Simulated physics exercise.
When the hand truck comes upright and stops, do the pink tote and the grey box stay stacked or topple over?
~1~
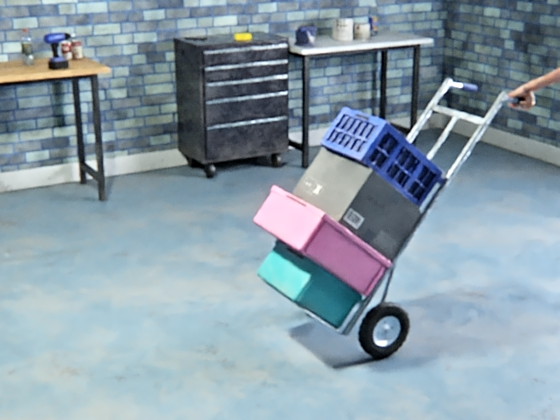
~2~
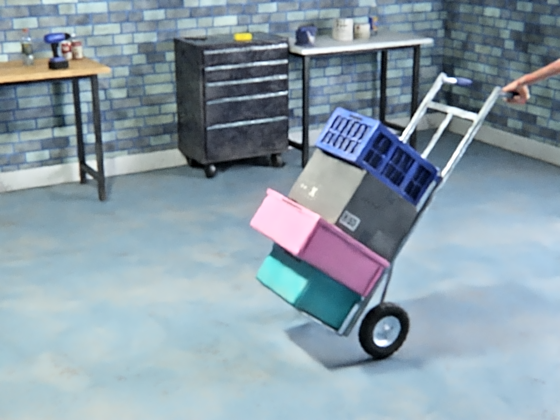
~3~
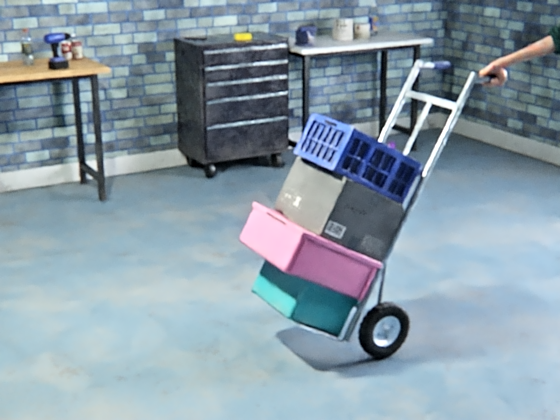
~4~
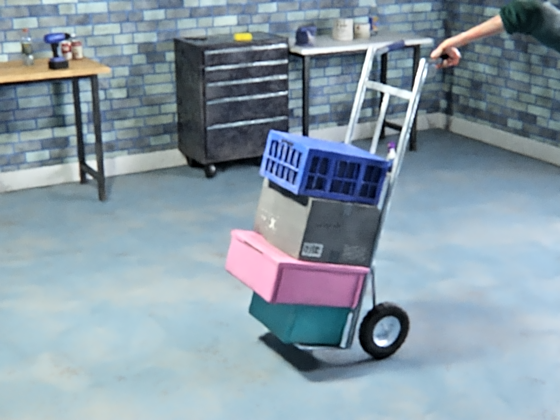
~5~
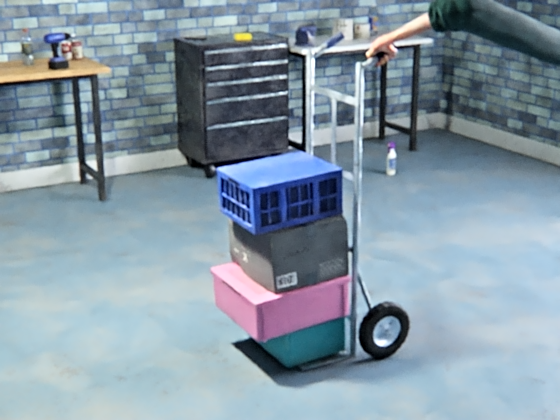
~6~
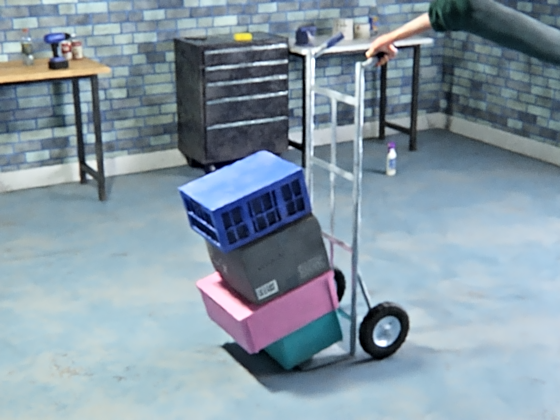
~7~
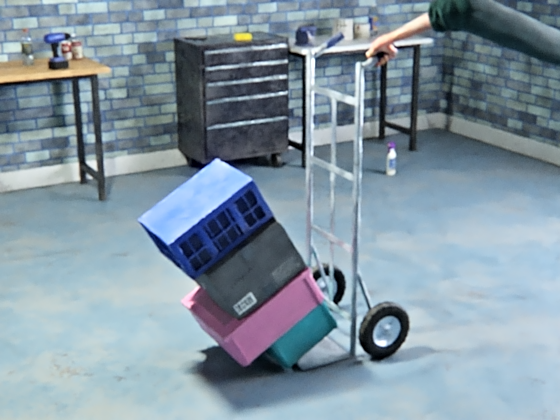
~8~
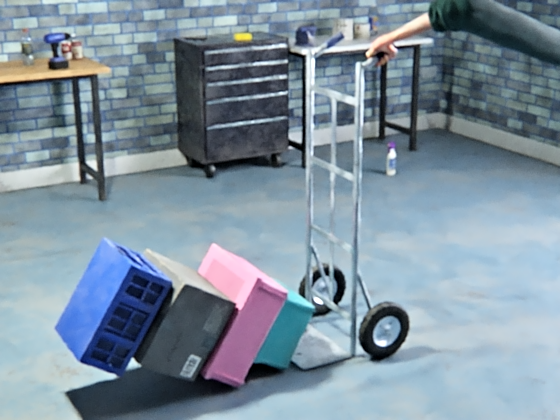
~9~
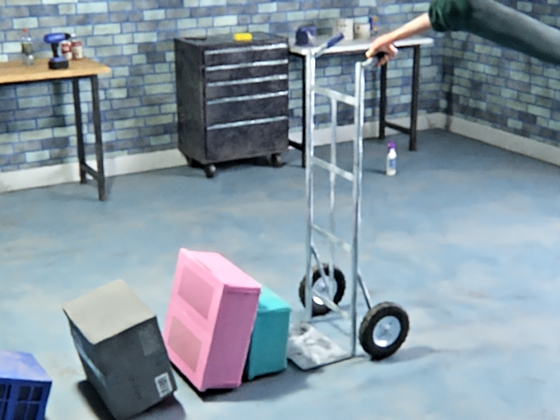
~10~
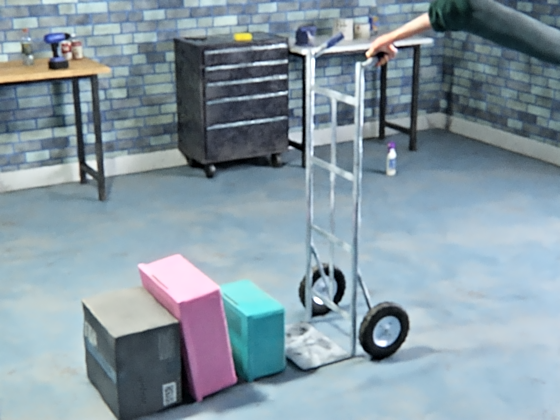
Both the pink tote and the grey box topple over. They tip away to the left as the hand truck stays standing, held by the handle.
Loaded hand truck swinging upright in a workshop under one hand, its stacked totes, box and crate toppling left across the floor.
